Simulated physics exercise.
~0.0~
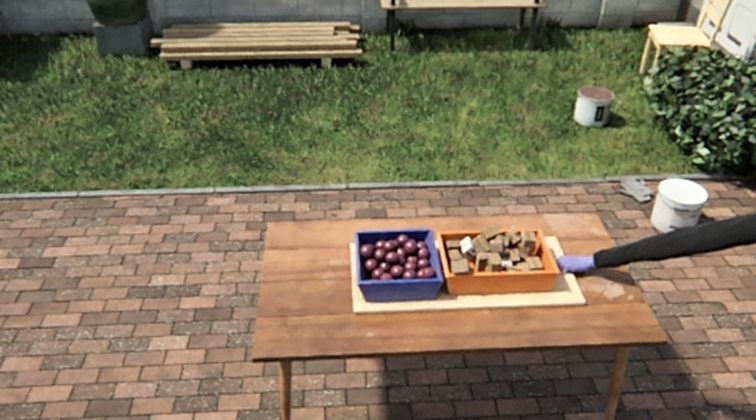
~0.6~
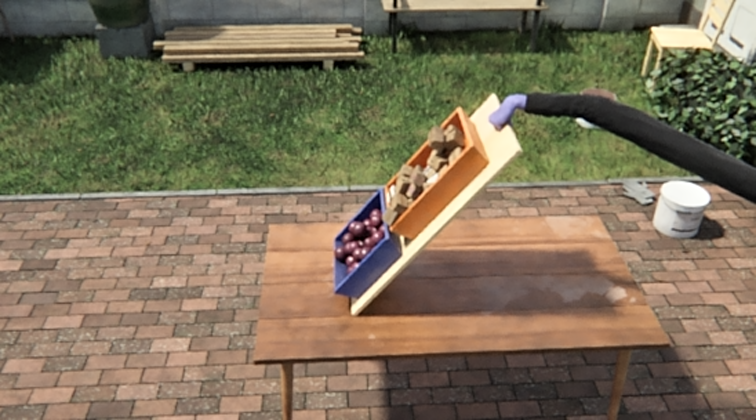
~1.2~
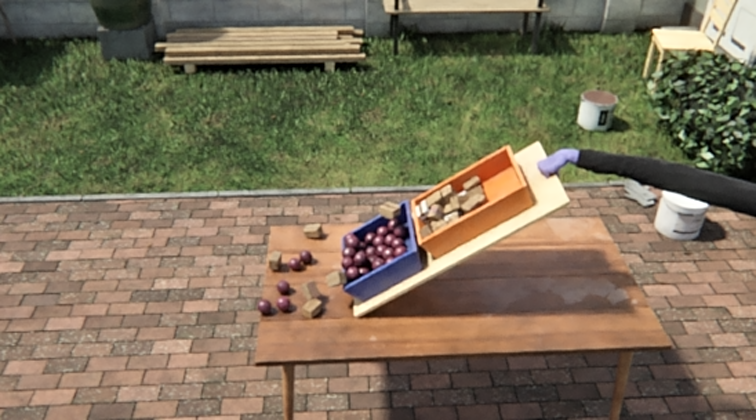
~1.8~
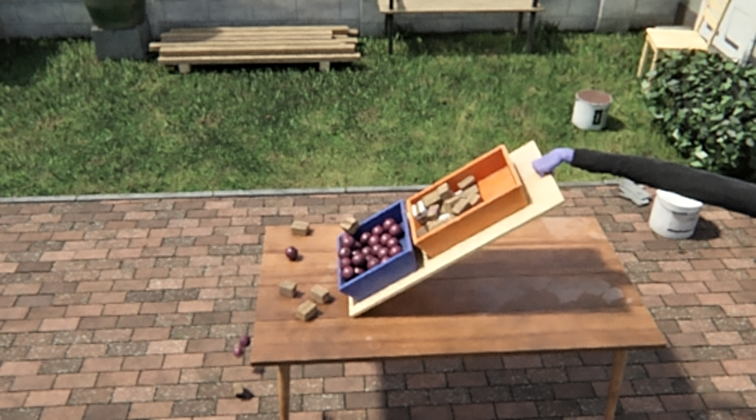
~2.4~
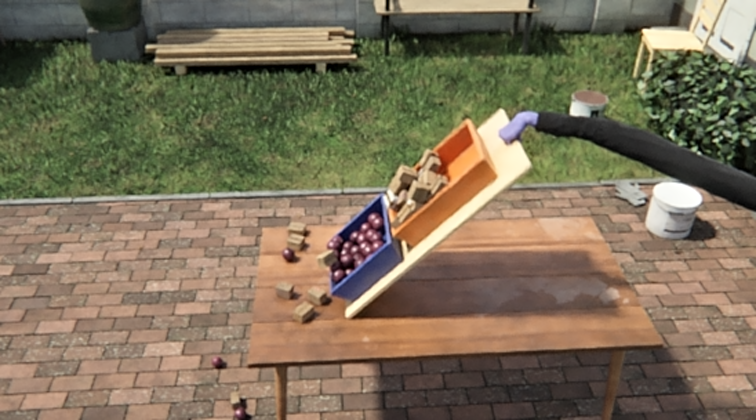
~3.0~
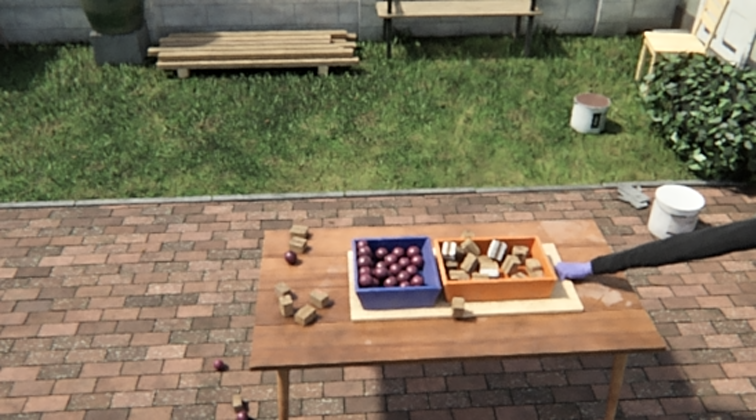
A black-sleeved arm with a purple glove reaches from the right across a wooden table on a brick patio, seen from above, with grass, stacked planks and white buckets beyond. It grips a pale board carrying a blue container of dark red onions on the left and an orange one of small brown parcels on the right. The arm raises the right end steeply, and some onions and parcels spill leftward. It lowers the board partway, then lifts it again as onions drop to the bricks. Finally the board lies flat, both containers still well filled, with parcels scattered on the table.
